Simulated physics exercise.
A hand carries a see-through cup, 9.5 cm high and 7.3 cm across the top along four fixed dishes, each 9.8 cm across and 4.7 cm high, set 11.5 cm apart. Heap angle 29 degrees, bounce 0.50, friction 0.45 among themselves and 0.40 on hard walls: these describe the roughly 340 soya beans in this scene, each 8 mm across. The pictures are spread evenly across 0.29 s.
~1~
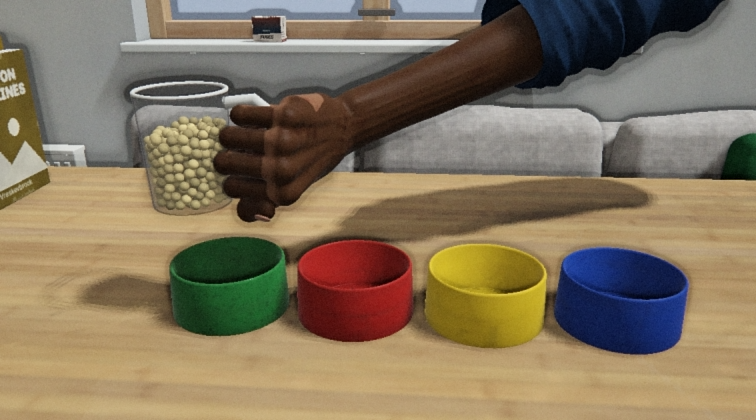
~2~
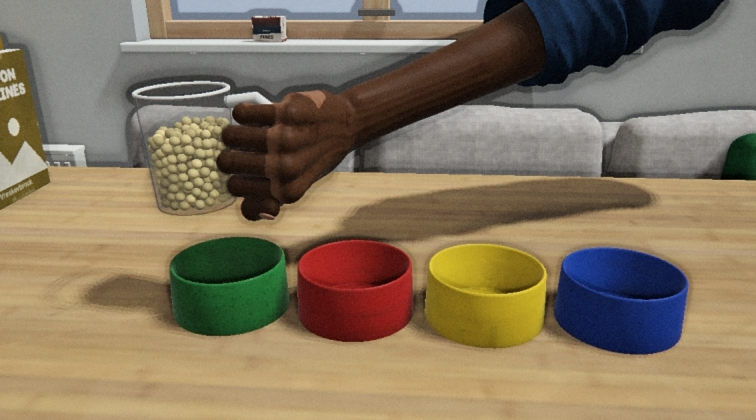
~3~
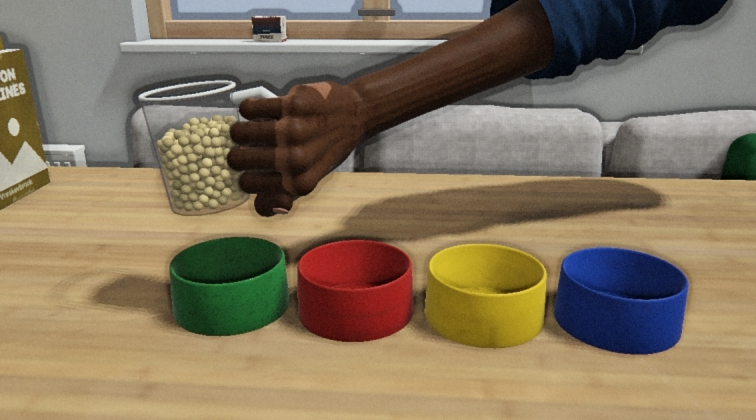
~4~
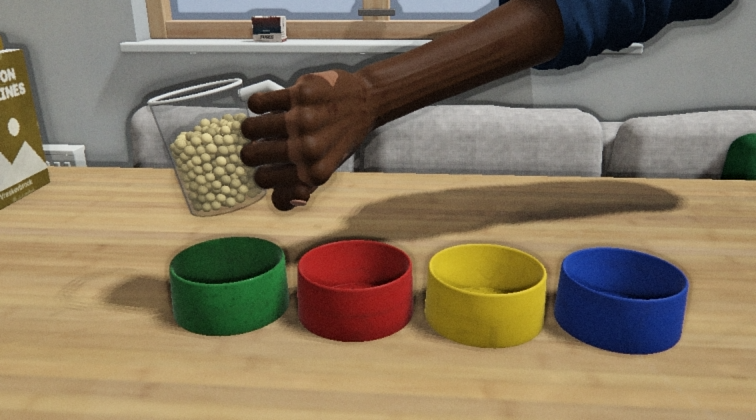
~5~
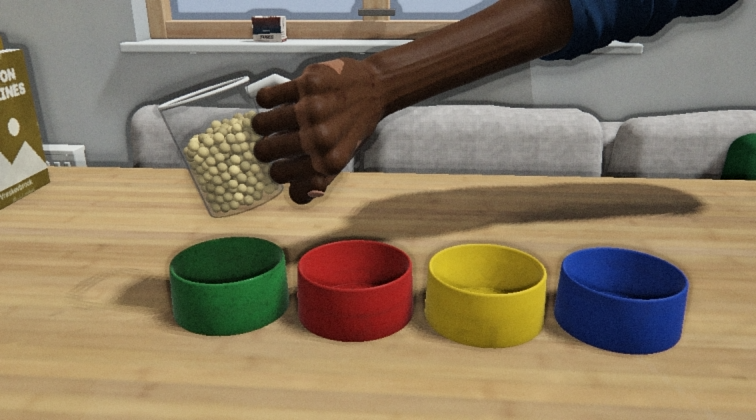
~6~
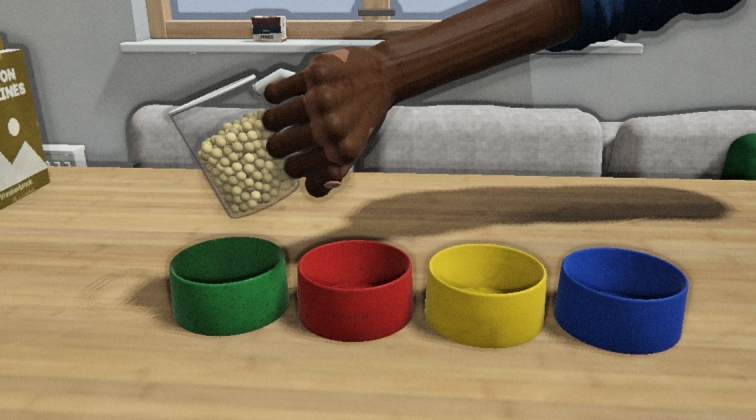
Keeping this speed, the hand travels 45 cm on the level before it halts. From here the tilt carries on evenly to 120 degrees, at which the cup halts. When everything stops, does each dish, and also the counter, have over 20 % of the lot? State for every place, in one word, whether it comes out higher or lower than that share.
Red dish: Higher, blue dish: Lower, green dish: Lower, yellow dish: Higher, counter: Higher.
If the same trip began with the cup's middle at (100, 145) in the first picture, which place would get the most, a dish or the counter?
Red.
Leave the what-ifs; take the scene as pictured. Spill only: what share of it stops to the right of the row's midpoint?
I'd say near 50 percent.
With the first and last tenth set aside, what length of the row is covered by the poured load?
It spans about 14 centimetres along the dishes.
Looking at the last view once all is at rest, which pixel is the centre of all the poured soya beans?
Close to pixel (416, 304).
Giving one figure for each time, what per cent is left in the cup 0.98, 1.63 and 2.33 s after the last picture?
First 70, then 0, then 0 per cent.
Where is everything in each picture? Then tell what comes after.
The first frame shows cup at (187, 148), tilt 0 degrees, lip at (137, 90), moved 0.0 cm; middle of the pieces at (188, 164); green dish at (228, 260); red dish at (355, 264); yellow dish at (486, 268); blue dish at (623, 272).
The second frame shows cup at (190, 148), tilt 1 degrees, lip at (139, 91), moved 0.3 cm; middle of the pieces at (191, 165).
The third frame shows cup at (200, 148), tilt 6 degrees, lip at (145, 95), moved 1.1 cm; middle of the pieces at (202, 165).
The fourth frame shows cup at (213, 148), tilt 11 degrees, lip at (154, 100), moved 2.2 cm; middle of the pieces at (216, 165).
The fifth frame shows cup at (226, 148), tilt 17 degrees, lip at (164, 106), moved 3.3 cm; middle of the pieces at (231, 165).
The sixth frame shows cup at (239, 149), tilt 23 degrees, lip at (174, 112), moved 4.5 cm; middle of the pieces at (246, 165); green dish at (228, 260); red dish at (355, 264); yellow dish at (486, 268); blue dish at (623, 272).
Then, 0.98 s after the last picture, tilt 117 degrees; cup holds 70 %, red 25 %.
Then, 1.63 s after the last picture, tilt 120 degrees; cup holds 0 %, red 40 %, yellow 35 %.
Then, 2.33 s after the last picture, tilt 120 degrees; cup holds 0 %, red 40 %, yellow 35 %.
In the end, red 40 %, blue 0 %, green 0 %, yellow 35 %, counter 30 %.
